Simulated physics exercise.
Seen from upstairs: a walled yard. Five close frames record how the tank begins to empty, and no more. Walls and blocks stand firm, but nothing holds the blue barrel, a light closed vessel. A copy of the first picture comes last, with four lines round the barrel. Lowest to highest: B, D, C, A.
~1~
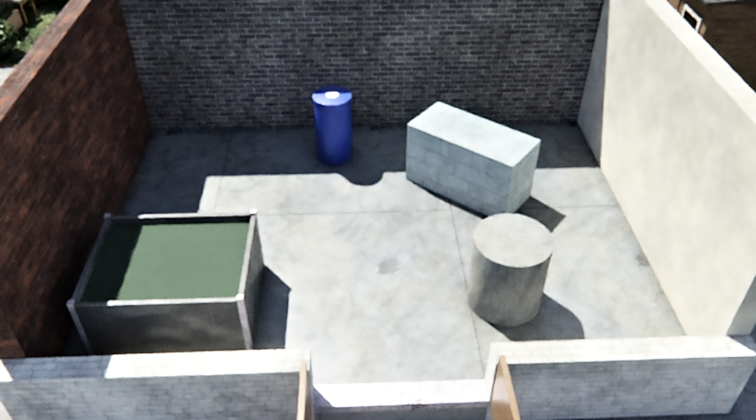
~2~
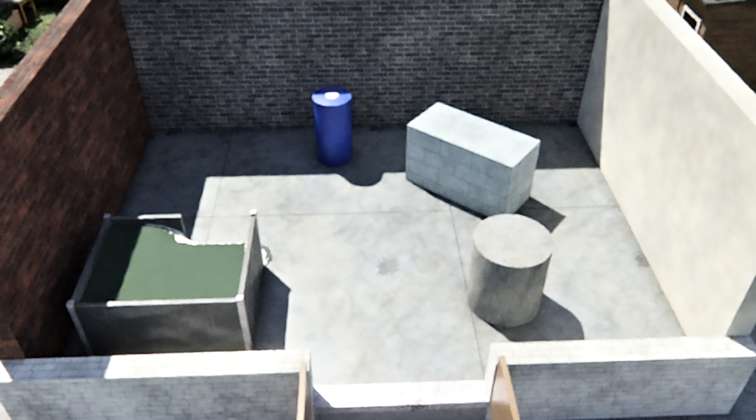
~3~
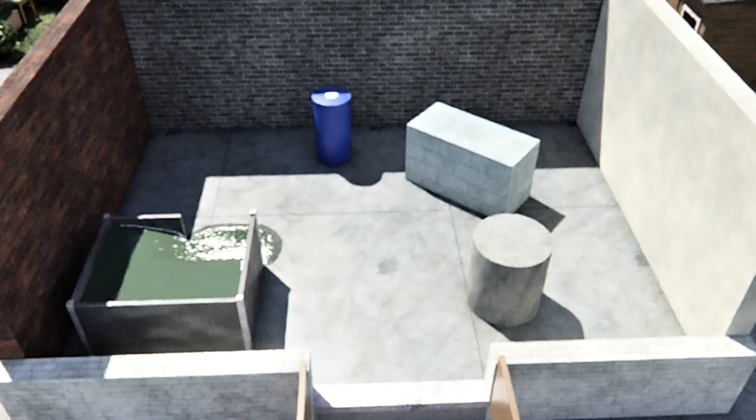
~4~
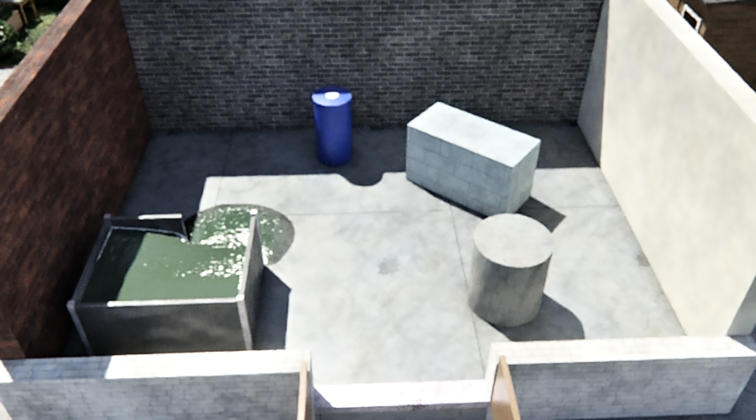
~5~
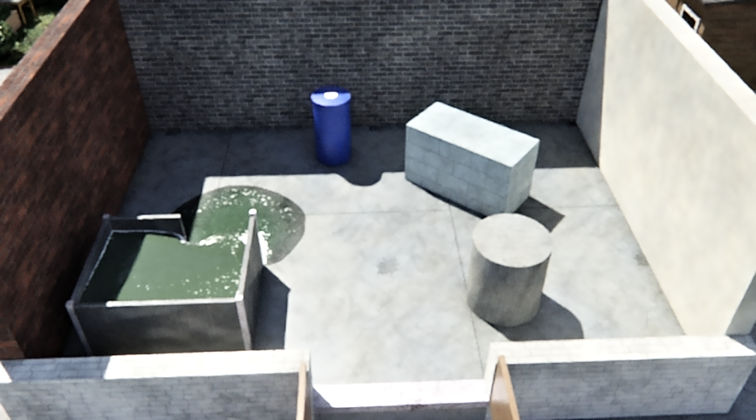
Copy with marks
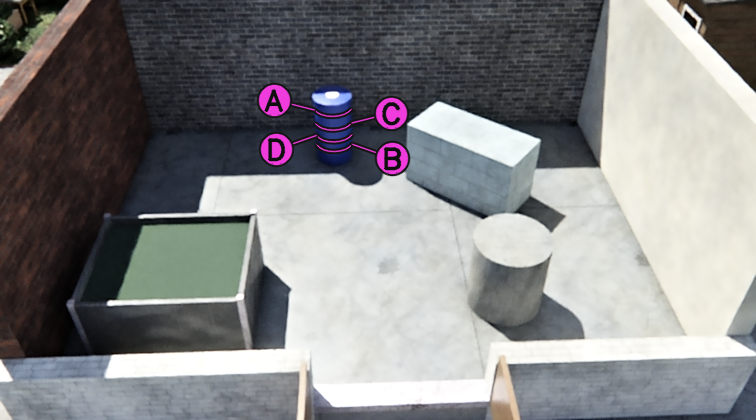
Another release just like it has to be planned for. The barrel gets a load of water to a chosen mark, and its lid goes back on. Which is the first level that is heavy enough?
B.
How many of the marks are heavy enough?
All of the four.
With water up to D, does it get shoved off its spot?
No, that is safe.
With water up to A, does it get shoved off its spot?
No, not at all.
On the marked copy, A at (332, 116); B at (334, 151); C at (333, 130); D at (334, 141); from the bottom up B, D, C, A.
With A, it does not move.
With B, it does not move.
With C, it does not move.
With D, it does not move.
